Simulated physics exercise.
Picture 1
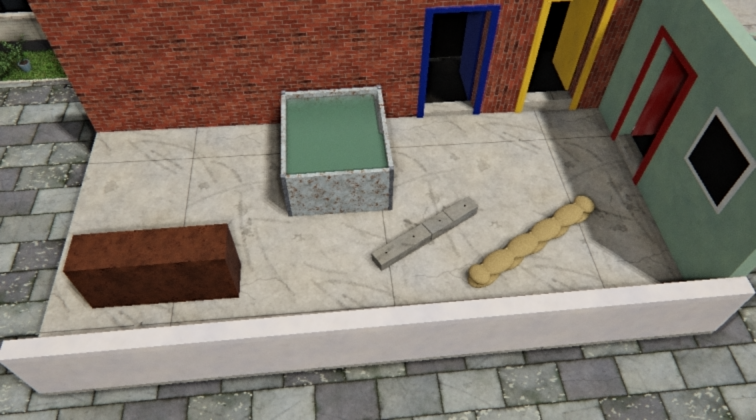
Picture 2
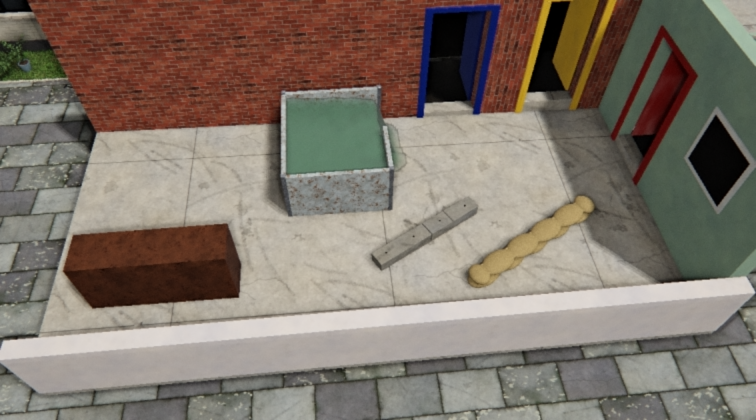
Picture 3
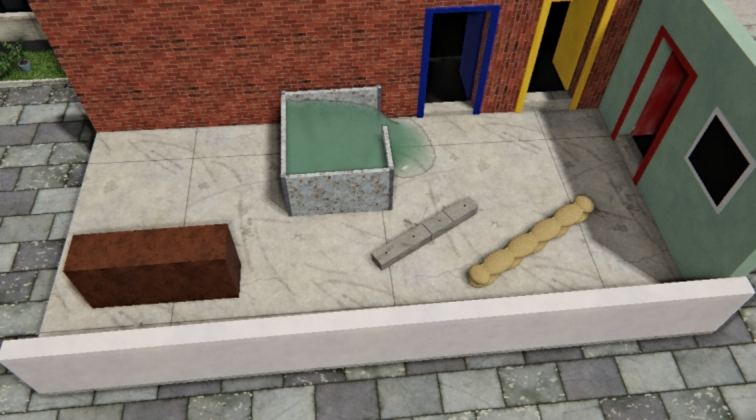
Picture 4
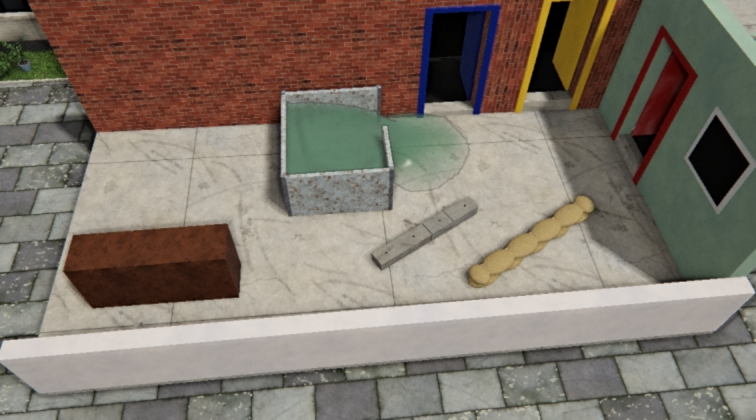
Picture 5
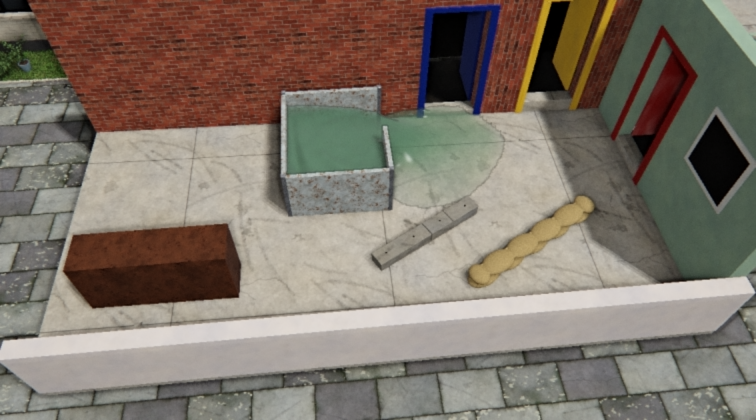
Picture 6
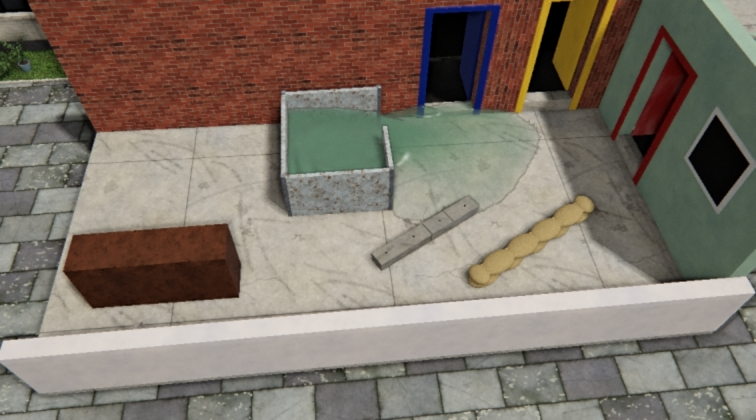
A paved yard beside a narrow lane is seen from above, with a red brick wall behind it and a low white wall in front. A grey speckled tank of green water stands near the brick, between a brown block at left and a grey beam and lumpy tan log at right, with blue, yellow and red doorways beyond. The tank's right side opens and water pours out, fanning rightward past the blue doorway, while the camera stays still.
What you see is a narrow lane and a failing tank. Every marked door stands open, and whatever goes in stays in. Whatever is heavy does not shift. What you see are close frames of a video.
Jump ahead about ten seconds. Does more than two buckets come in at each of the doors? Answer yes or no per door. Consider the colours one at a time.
The red door yes, the yellow door no, the blue door yes.
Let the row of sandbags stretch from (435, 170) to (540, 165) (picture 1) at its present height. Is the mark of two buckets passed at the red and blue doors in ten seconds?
Note - red door: Above, blue door: Above.
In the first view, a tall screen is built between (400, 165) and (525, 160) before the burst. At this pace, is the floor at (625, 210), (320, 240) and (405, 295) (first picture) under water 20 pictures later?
First soaked, then soaked, then spared.
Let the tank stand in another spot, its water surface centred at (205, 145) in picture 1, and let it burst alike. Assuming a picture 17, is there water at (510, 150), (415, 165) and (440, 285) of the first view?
Soaked, soaked, bone-dry.
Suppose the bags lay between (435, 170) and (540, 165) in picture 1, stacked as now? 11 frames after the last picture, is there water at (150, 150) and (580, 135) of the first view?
Unflooded, submerged.
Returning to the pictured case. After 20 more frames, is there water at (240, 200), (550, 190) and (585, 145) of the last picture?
Taking them as listed, they are spared, waterlogged and waterlogged.
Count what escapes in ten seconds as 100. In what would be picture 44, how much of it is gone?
By my reckoning, 95 %.
A moment on, water covers 25 % of the floor; the red door wet at the sill, nothing in, the yellow door wet at the sill, nothing in, the blue door over two buckets in.
Next, water covers 30 % of the floor; the red door over two buckets in, the yellow door wet at the sill, nothing in, the blue door over two buckets in.
Then, water covers 40 % of the floor; the red door far over two buckets in, the yellow door under two buckets in, the blue door far over two buckets in.
Later, water covers 55 % of the floor; the red door far over two buckets in, the yellow door under two buckets in, the blue door far over two buckets in.
In the end, water covers 75 % of the floor; the red door far over two buckets in, the yellow door under two buckets in, the blue door far over two buckets in.
